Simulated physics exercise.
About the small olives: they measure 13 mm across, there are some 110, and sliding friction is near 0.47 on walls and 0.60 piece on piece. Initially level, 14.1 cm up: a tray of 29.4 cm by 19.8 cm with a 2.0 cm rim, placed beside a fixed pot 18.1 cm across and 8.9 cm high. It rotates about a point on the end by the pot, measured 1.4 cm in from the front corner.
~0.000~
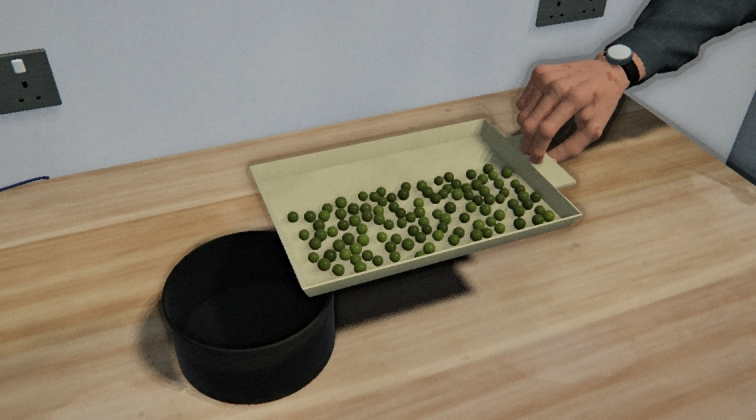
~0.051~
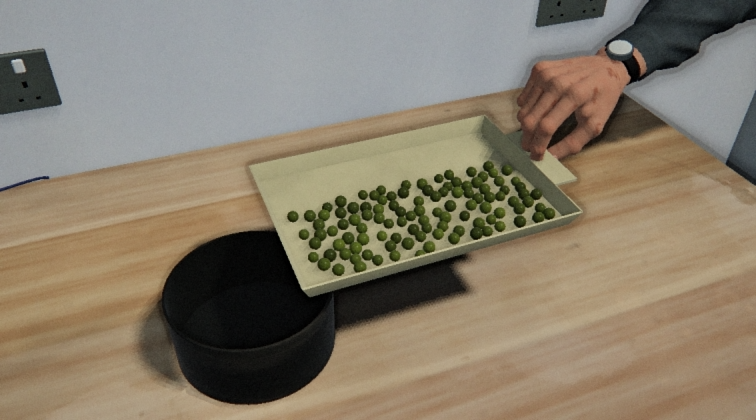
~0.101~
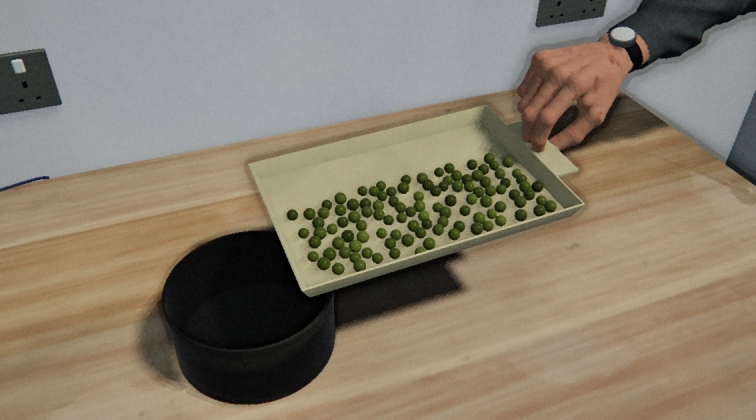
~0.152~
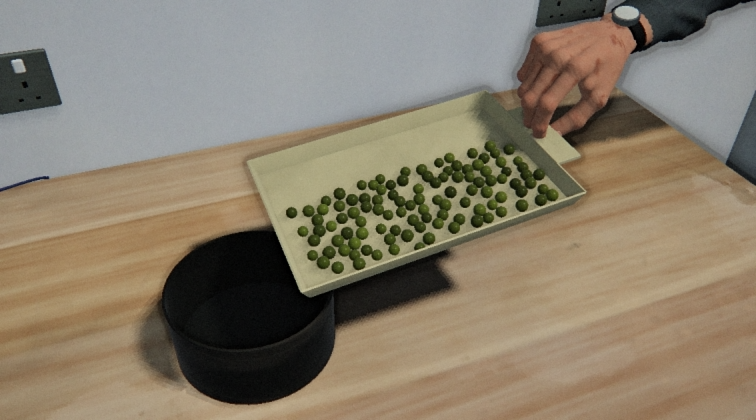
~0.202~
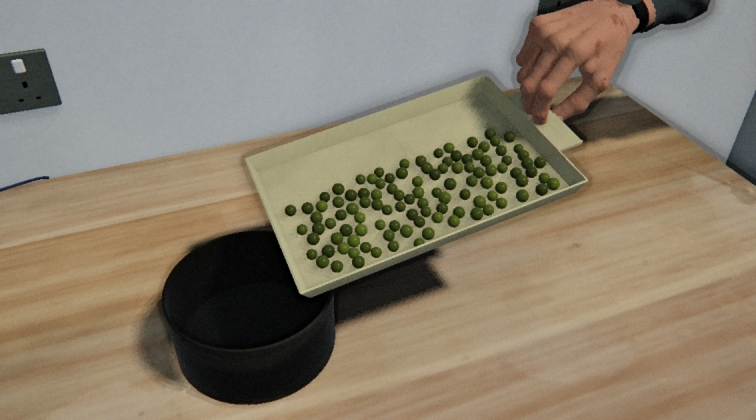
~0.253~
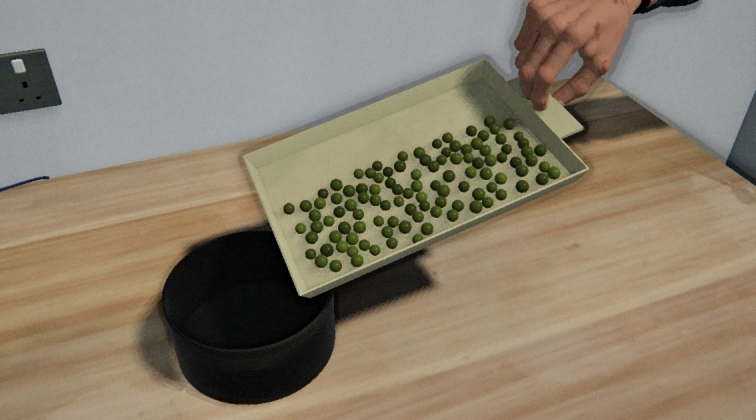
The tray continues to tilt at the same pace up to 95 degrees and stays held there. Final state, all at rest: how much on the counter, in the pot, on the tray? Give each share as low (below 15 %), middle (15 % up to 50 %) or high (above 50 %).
Counter - high, pot - middle, tray - low.
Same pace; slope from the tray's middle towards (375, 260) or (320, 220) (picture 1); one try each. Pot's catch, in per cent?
Roughly 0 % for the first direction, roughly 80 % for the second.
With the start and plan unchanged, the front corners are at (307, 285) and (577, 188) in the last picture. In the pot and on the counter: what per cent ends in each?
Pot 5, counter 95.
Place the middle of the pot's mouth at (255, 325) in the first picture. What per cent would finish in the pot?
100 %.
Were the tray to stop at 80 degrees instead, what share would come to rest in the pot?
I'd say close to 35 percent.
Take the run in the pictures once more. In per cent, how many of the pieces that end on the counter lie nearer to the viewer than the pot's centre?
I'd put it at around 100 per cent.
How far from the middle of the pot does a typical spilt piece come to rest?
I'd say close to 16 centimetres.
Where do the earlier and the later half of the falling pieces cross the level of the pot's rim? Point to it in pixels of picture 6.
Near (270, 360) at first, near (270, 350) afterwards.
Then, at 0.76 s, tilt 53 degrees; the tray holds 100 %, the pot 0 %.
After 1.09 s, tilt 78 degrees; the tray holds 60 %, the pot 5 %.
Then, at 1.52 s, tilt 95 degrees; the tray holds 0 %, the pot 35 %.
By 2.2 s all is still; counter 65 %, pot 35 %, tray 0 %.
